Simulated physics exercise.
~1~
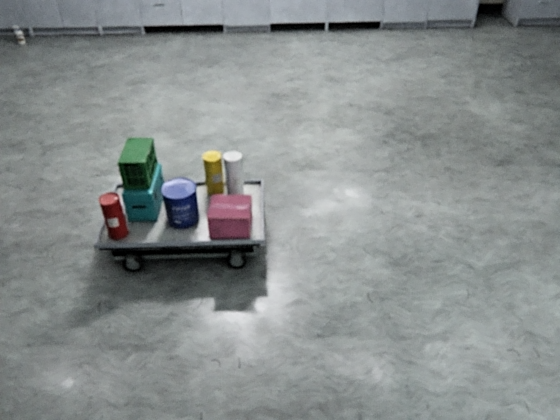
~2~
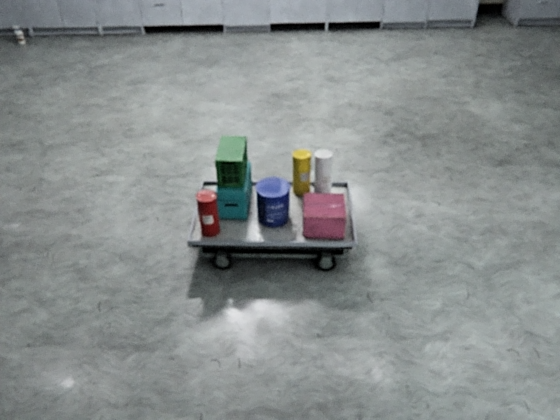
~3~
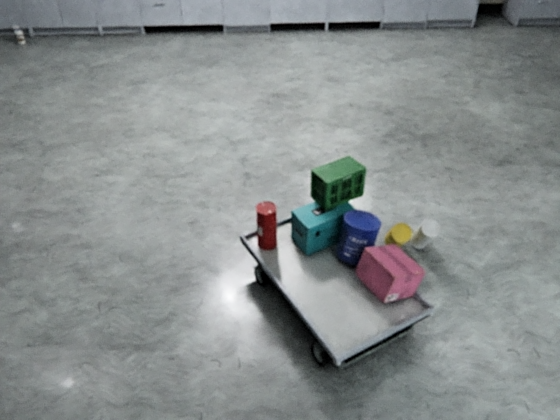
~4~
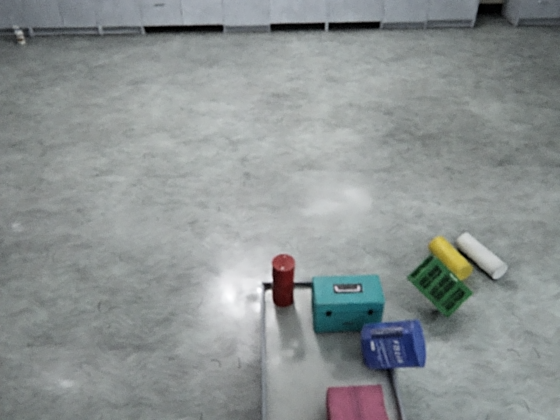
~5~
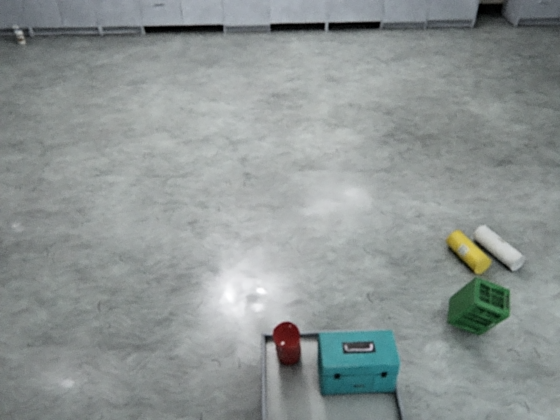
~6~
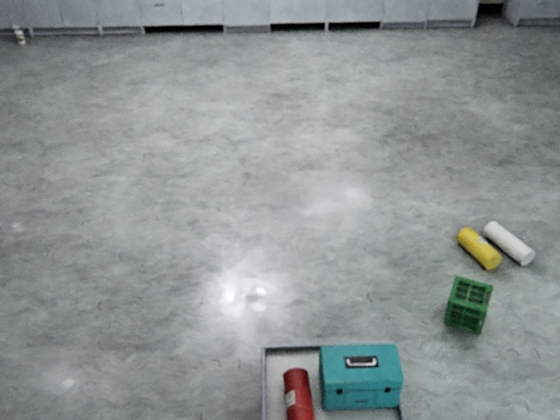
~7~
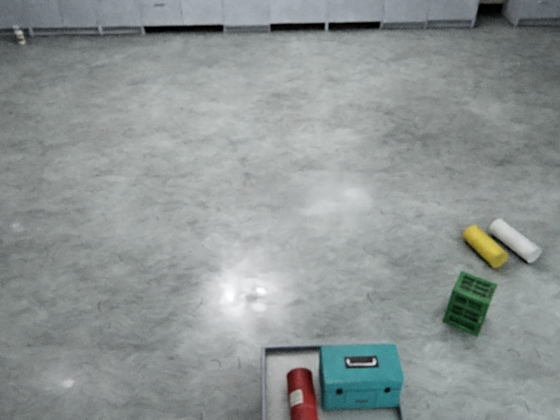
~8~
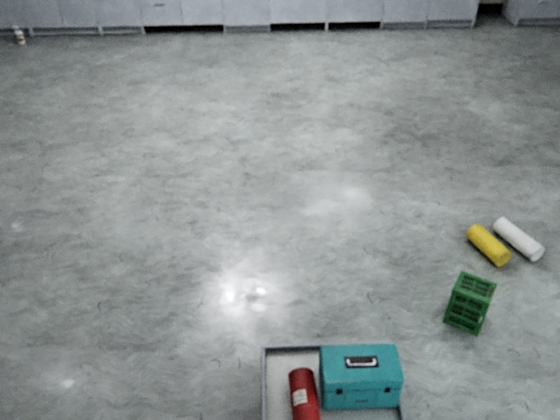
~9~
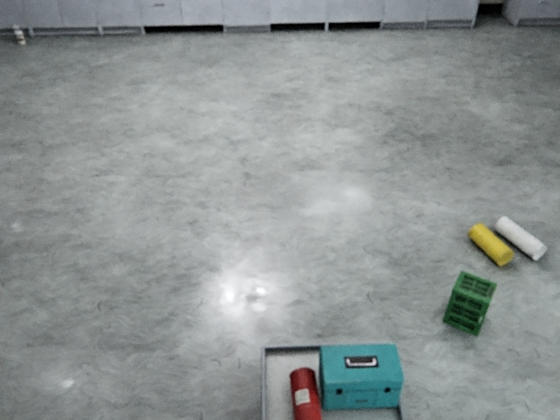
At first, a flat cart carrying a green crate on a turquoise toolbox, a blue pail, a pink box and red, yellow and white canisters rolls right across a gray floor. It then swings toward the viewer, and the yellow and white canisters tip off its outer side. As the turn continues, the crate tumbles off after them and the blue pail tips sideways before passing out of view, as does the pink box. The red canister then topples onto the deck as the cart halts, partly visible. The two fallen canisters roll slightly right and settle near the crate, while the toolbox remains upright aboard.
